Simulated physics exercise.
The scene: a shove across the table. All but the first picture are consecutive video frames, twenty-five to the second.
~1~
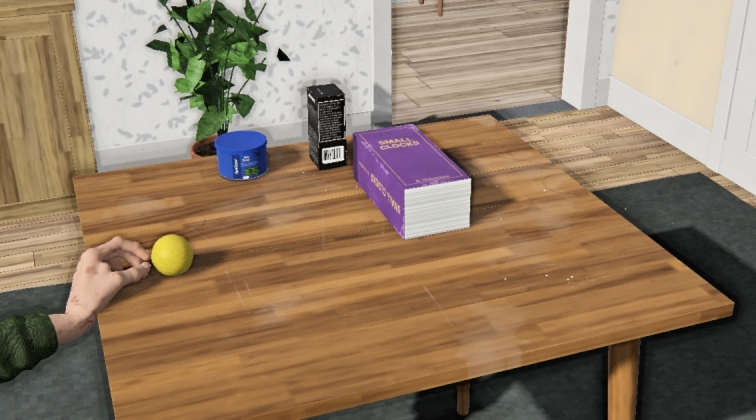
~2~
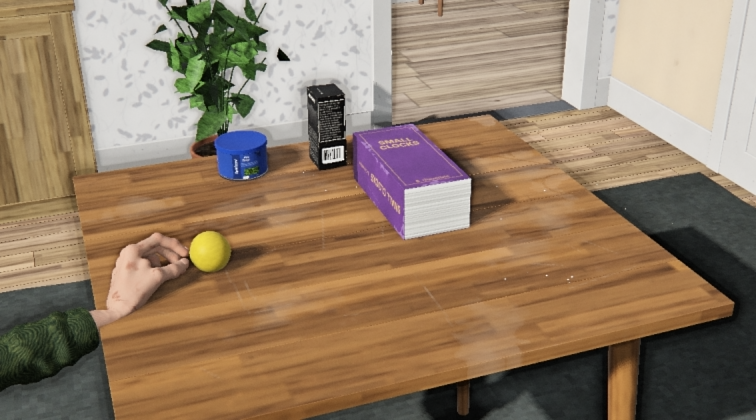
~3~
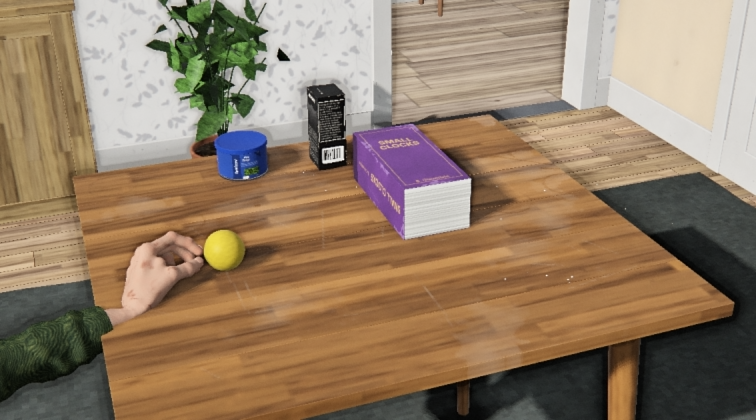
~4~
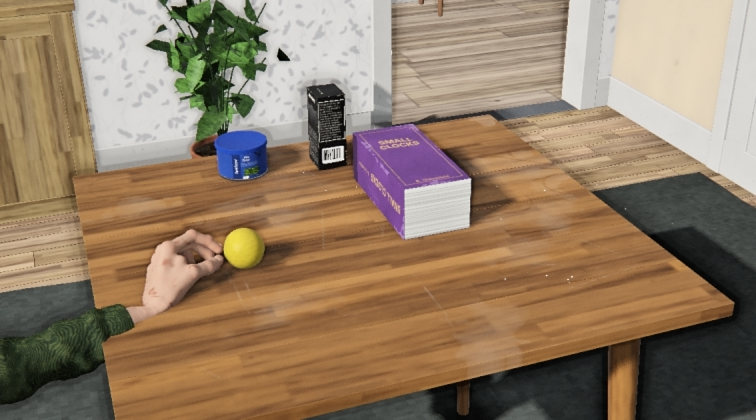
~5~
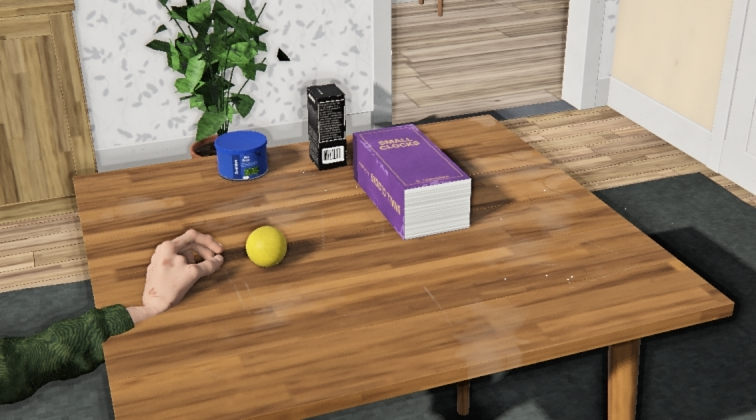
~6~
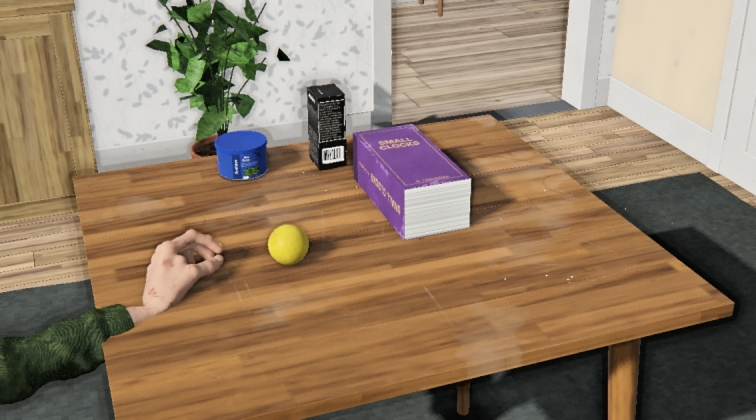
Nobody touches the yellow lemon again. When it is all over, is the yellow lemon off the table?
The yellow lemon falls off the table.
Then, 0.30 s after the last picture, yellow lemon rolled well along near (443, 230).
Then, 0.70 s after the last picture, yellow lemon rolled well along near (622, 212).
Then, 1.10 s after the last picture, yellow lemon now off the table.
By the end, off the table, yellow lemon.
